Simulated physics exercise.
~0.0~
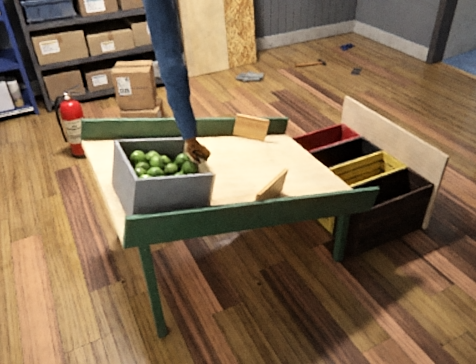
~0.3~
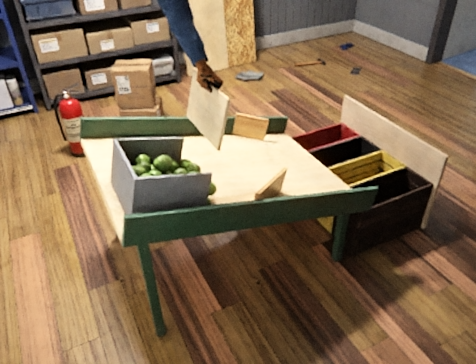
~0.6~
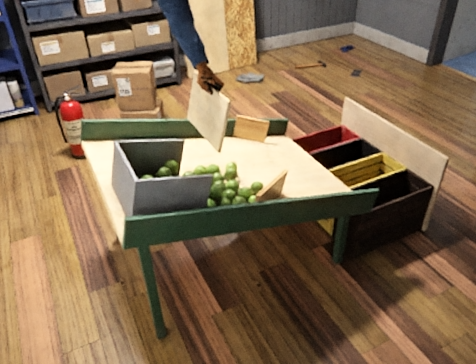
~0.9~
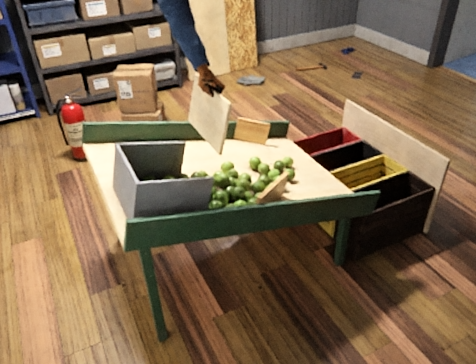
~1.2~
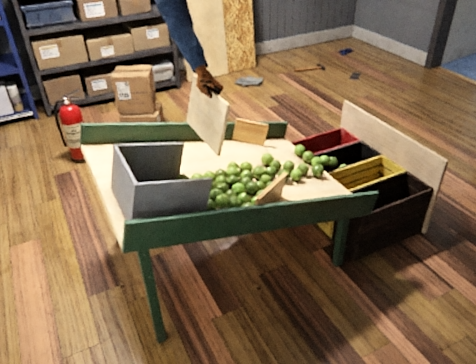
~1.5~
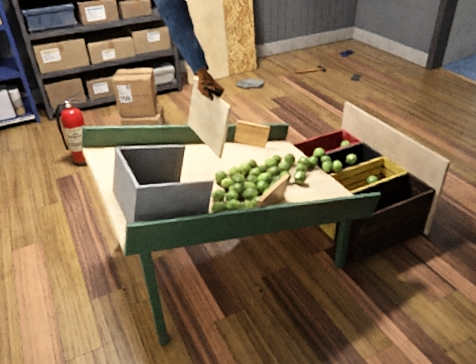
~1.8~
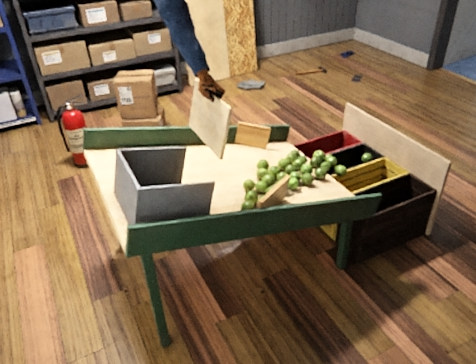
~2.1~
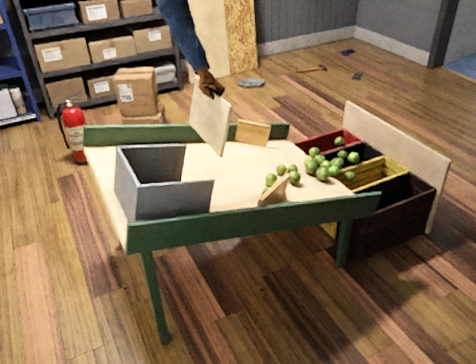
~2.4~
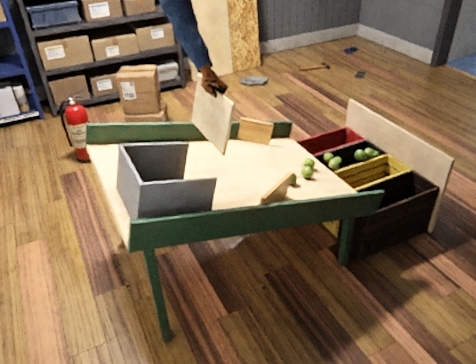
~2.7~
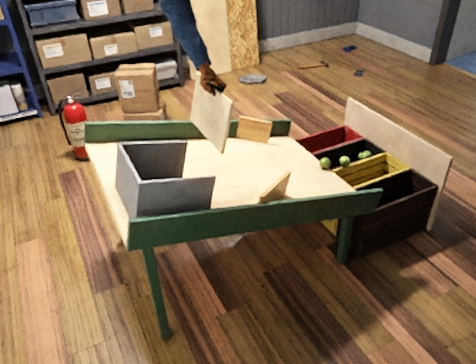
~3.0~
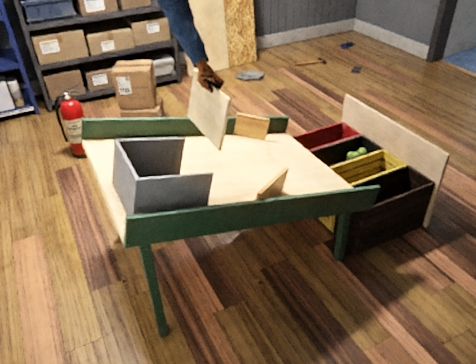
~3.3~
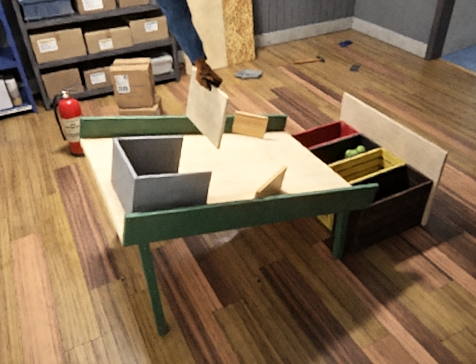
Green apples spilled out of a grey box when a hand pulled up its gate, rolling right across a sloping table, past two small angled boards, and dropping into the bins beyond until the table was bare, with a few still showing there.
